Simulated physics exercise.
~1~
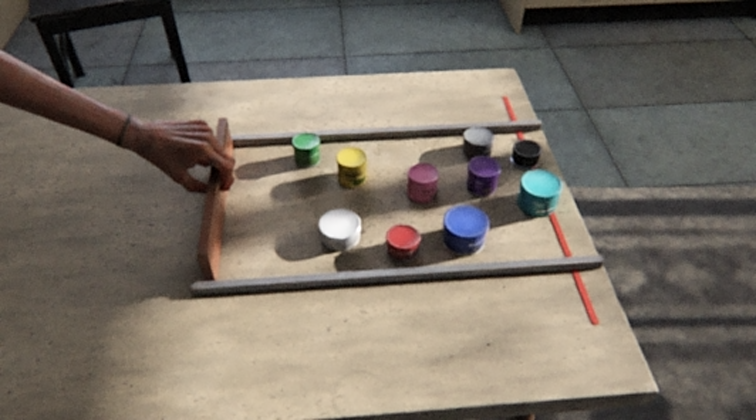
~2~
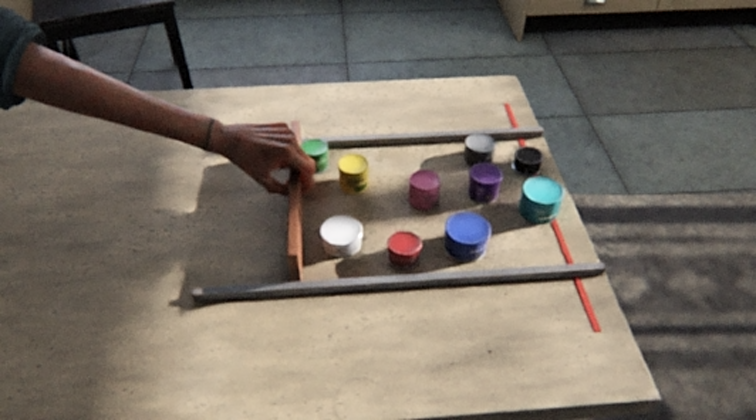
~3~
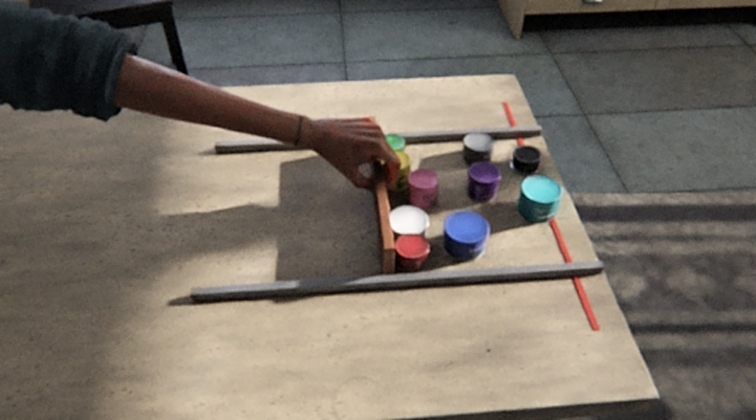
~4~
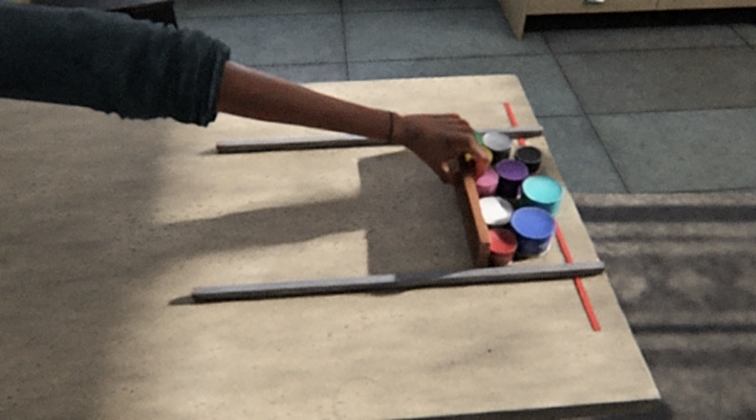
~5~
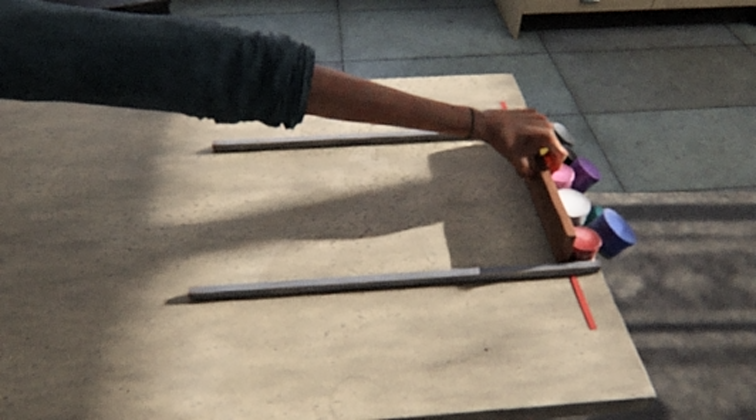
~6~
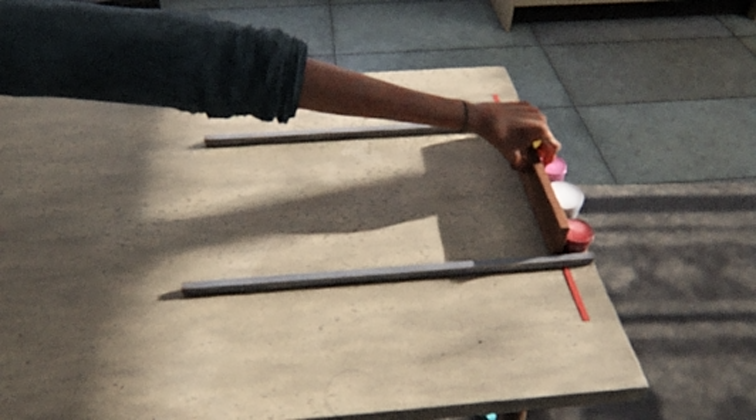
A hand pushing a wooden board rightward along a tabletop channel, bunching colourful paint pots and sending several over the edge.
